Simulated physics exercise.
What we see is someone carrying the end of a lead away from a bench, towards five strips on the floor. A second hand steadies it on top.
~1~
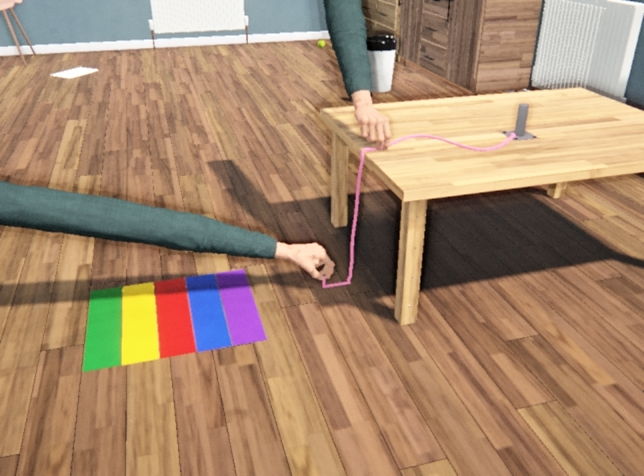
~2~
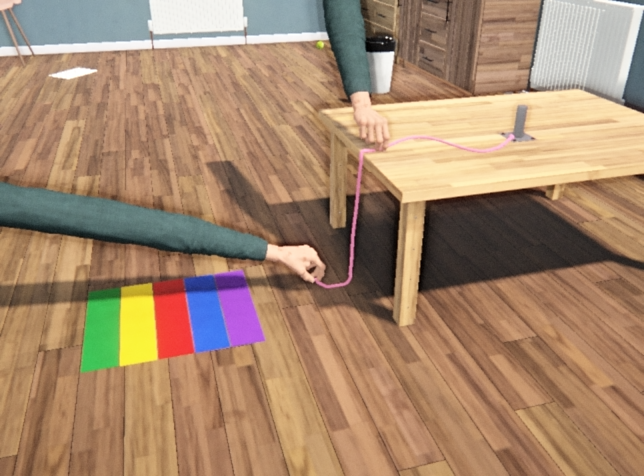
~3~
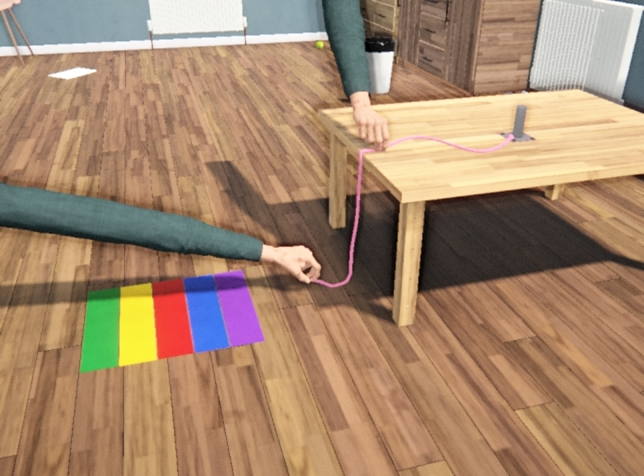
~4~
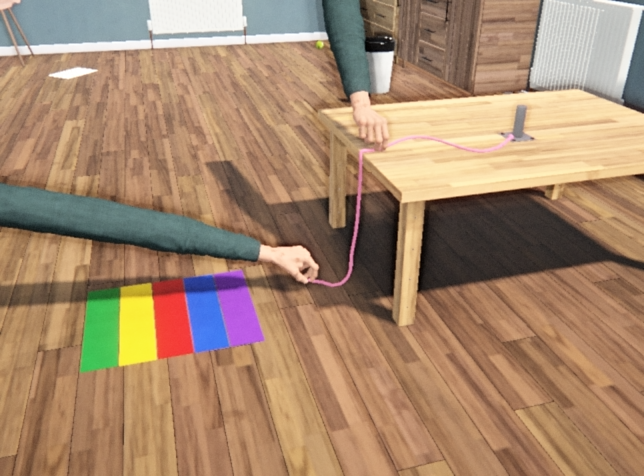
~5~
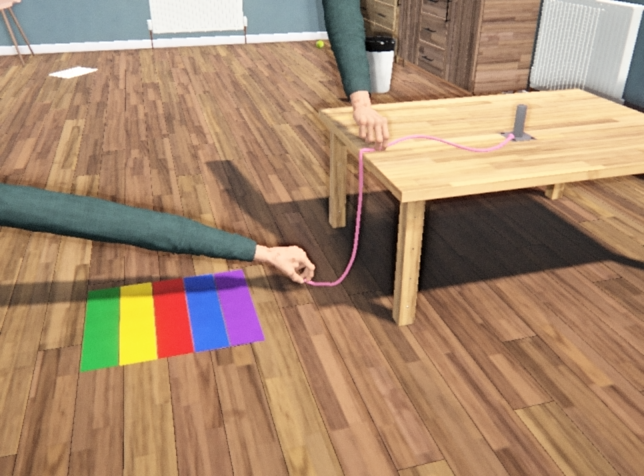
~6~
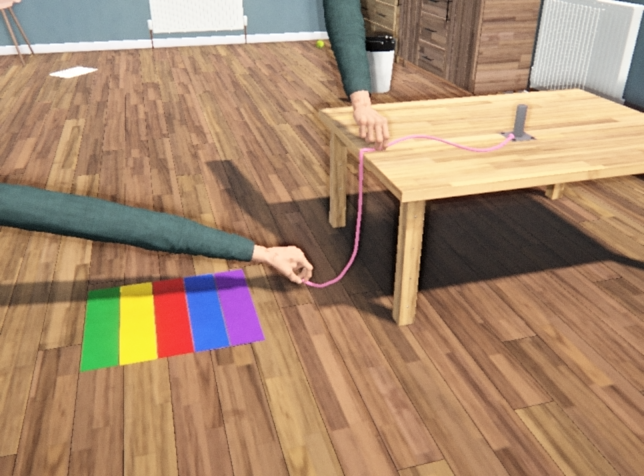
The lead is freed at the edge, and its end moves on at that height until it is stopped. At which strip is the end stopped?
It halts on the red strip.
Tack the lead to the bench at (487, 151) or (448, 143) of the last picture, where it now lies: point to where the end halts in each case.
Try by try, around (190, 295) and (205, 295).
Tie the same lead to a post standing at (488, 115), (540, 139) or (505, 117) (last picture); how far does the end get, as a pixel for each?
The places are (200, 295), (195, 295) and (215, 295).
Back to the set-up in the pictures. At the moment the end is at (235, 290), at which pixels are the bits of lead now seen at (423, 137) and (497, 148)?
At (393, 147), then (472, 139).
A little later, end near (235, 290); over purple.
Next, end near (194, 296); over blue.
When it is tight, end near (170, 300); over red. Over red.
